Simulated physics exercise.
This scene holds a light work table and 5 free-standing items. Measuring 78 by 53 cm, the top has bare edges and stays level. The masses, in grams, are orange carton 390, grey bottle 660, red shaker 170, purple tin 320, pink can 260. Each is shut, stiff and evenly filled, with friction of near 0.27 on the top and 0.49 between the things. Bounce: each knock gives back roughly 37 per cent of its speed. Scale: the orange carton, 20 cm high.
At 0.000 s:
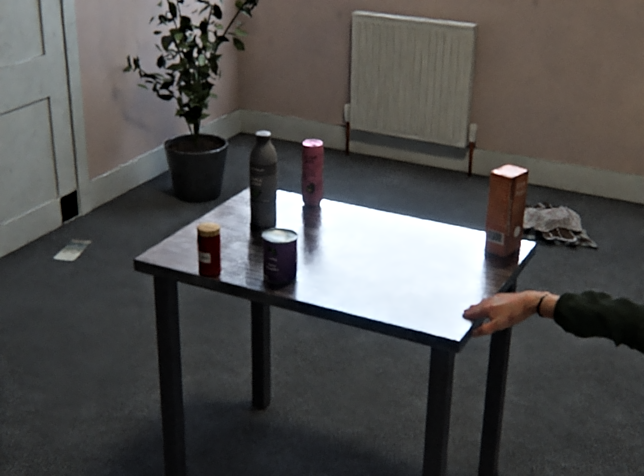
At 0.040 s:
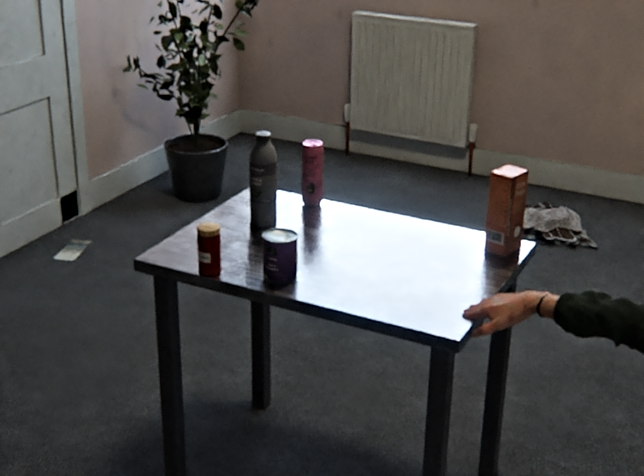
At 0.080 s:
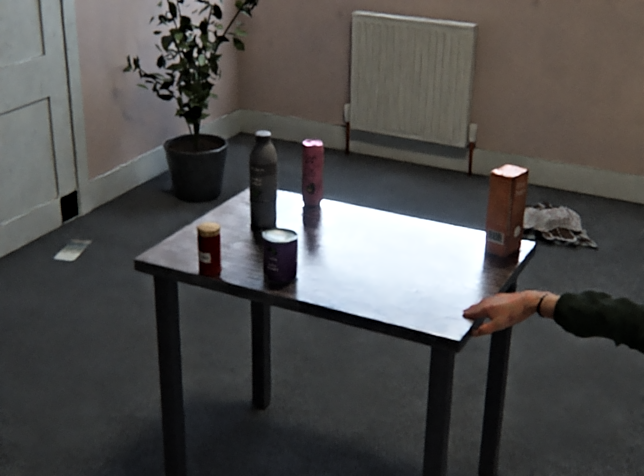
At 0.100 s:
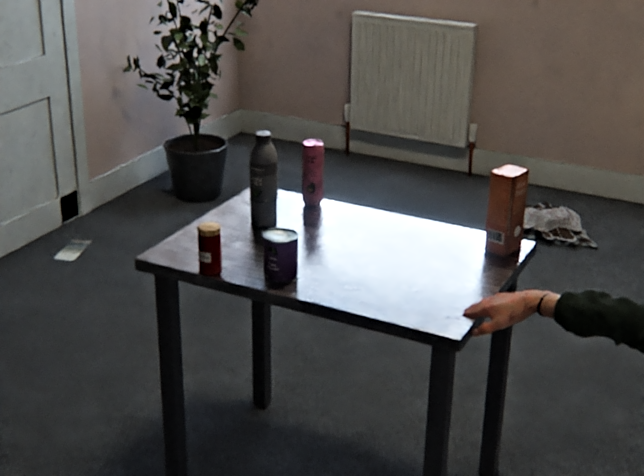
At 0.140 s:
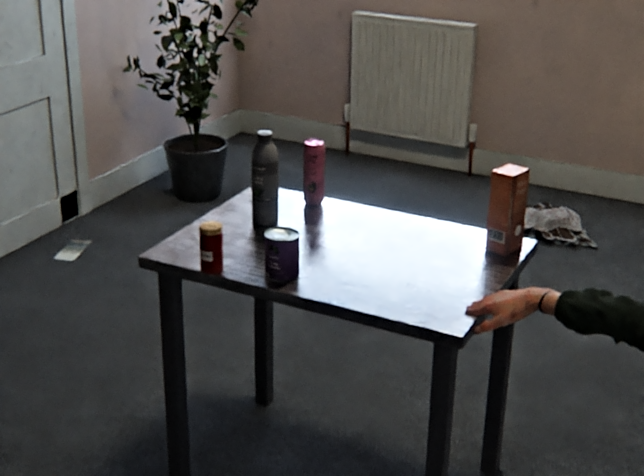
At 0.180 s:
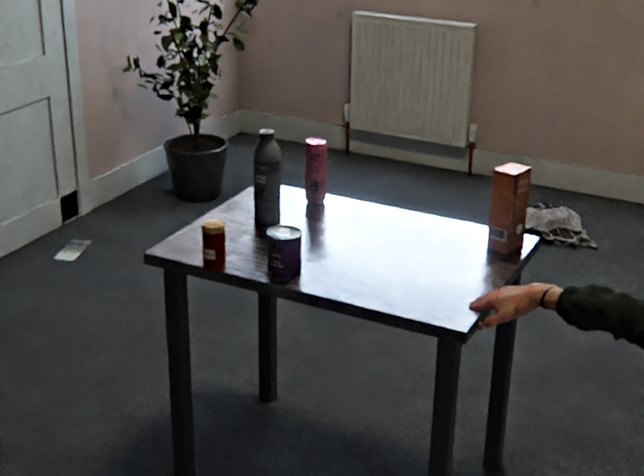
Room with pink walls and radiator, a hand gripping a dark table's corner and shifting it slightly right with five containers on top.
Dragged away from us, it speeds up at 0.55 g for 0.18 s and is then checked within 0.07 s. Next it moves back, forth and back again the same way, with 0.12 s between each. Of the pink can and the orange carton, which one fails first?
The former of the two.
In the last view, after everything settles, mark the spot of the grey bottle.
End point: Approx. (288, 191).
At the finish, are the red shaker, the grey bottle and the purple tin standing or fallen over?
Outcome noted - the red shaker ends up fallen, the grey bottle ends up fallen, the purple tin survives without falling.
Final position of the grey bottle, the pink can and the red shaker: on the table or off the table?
Grey bottle: Stays in bounds; pink can: Goes out of bounds; red shaker: Goes out of bounds.
After 0.58 s, table along by 6 cm; red shaker now off the table; pink can slid 3 cm near (329, 162); orange carton slid 3 cm near (518, 197).
After 0.98 s, table along by 8 cm; pink can now off the table; orange carton slid 2 cm near (514, 202); grey bottle slid 2 cm.
After 1.28 s, table along by 9 cm; orange carton slid 3 cm near (522, 193); grey bottle leaning 39°; purple tin slid 4 cm.
After 1.98 s, orange carton now off the table; grey bottle on its side; purple tin slid 6 cm.
By the end (2.5 s), off the table, orange carton, red shaker and pink can; tipped over on the table, grey bottle; not toppled but over 5 cm from the start, purple tin. Seen from the same camera at the end, pink can near (362, 352). Pink can went at 0.60 s; orange carton went at 1.76 s.
